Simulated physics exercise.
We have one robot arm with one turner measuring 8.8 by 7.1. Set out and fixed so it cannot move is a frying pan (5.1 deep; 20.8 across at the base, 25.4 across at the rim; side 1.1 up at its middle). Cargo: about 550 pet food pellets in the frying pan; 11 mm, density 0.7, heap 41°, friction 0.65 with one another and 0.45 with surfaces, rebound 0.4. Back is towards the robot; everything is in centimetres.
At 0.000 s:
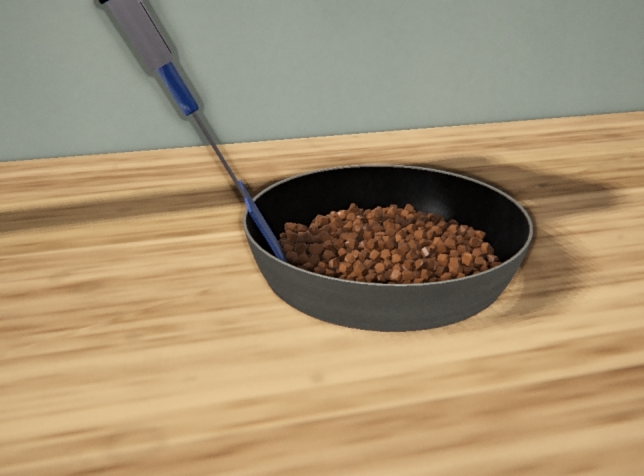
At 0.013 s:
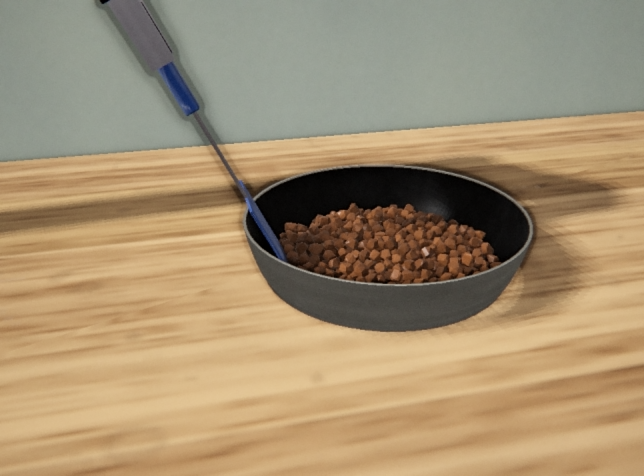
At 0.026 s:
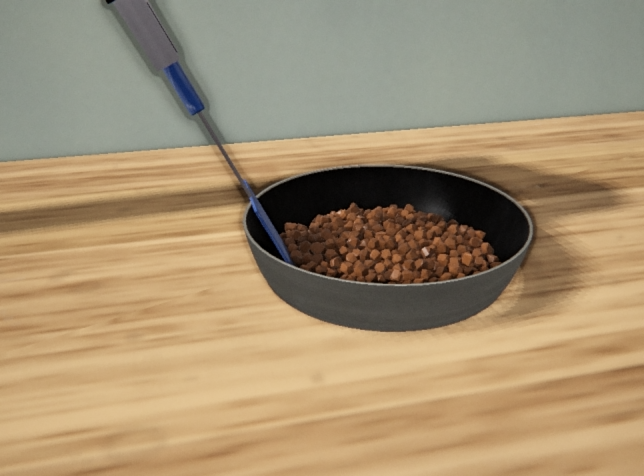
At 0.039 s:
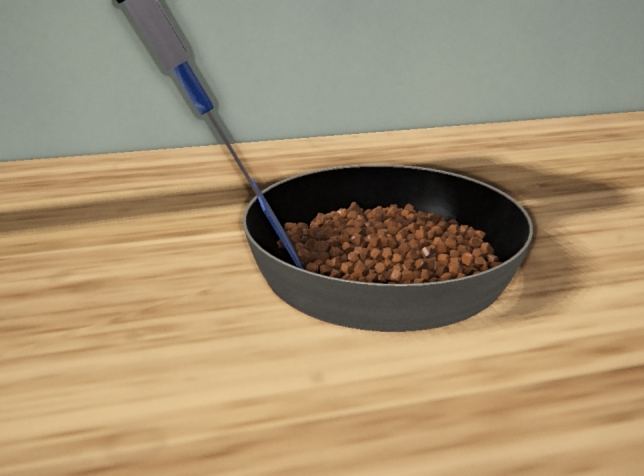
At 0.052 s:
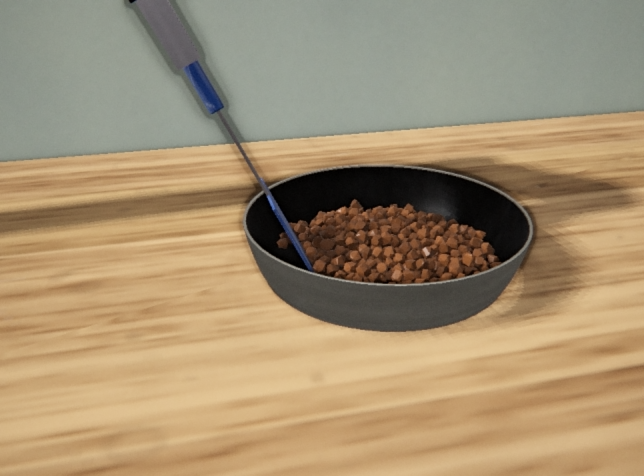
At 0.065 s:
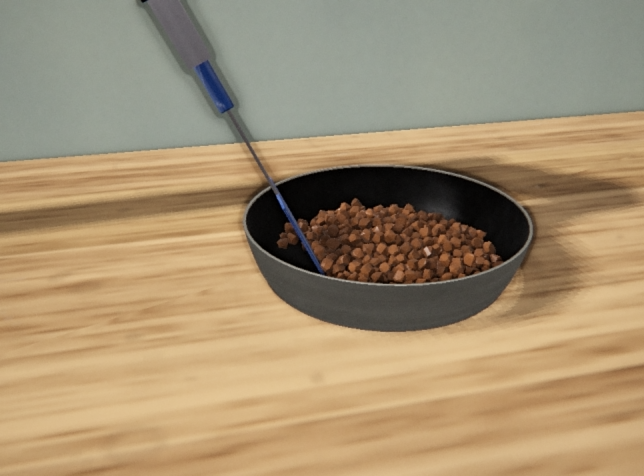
A blue-tipped turner slides slowly rightward through the brown pellets in a dark frying pan.
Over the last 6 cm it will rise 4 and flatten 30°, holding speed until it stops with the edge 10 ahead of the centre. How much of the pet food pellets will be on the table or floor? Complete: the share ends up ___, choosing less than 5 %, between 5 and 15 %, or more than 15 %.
The share ends up between 5 and 15 %.
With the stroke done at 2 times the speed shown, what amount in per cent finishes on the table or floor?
Near 25 in a hundred.
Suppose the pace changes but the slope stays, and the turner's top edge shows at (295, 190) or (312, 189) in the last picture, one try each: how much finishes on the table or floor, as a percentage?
Roughly 20 and 25 percent.
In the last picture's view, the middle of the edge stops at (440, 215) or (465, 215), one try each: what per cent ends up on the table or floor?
I'd say roughly 0 per cent, then roughly 5 per cent.
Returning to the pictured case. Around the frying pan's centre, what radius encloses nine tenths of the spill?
About 25 cm.
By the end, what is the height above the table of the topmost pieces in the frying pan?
It reaches around 6.5 cm.
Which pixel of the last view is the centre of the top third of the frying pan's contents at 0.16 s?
Around (424, 233).
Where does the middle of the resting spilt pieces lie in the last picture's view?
I'd place it close to (556, 241).
After 0.16 s, sloping 64°, highest piece 5 above the table; 553 in the frying pan.
After 0.26 s, sloping 55°, highest piece 6 above the table; 553 in the frying pan.
After 0.51 s, sloping 34°, highest piece 6 above the table; 504 in the frying pan, 42 on the table or floor, 7 on the blade or in flight.
After 1.56 s, sloping 34°, highest piece 6 above the table; 504 in the frying pan, 49 on the table or floor.
In the end, 504 in the frying pan, 49 on the table or floor. That is 9 % on the table or floor.
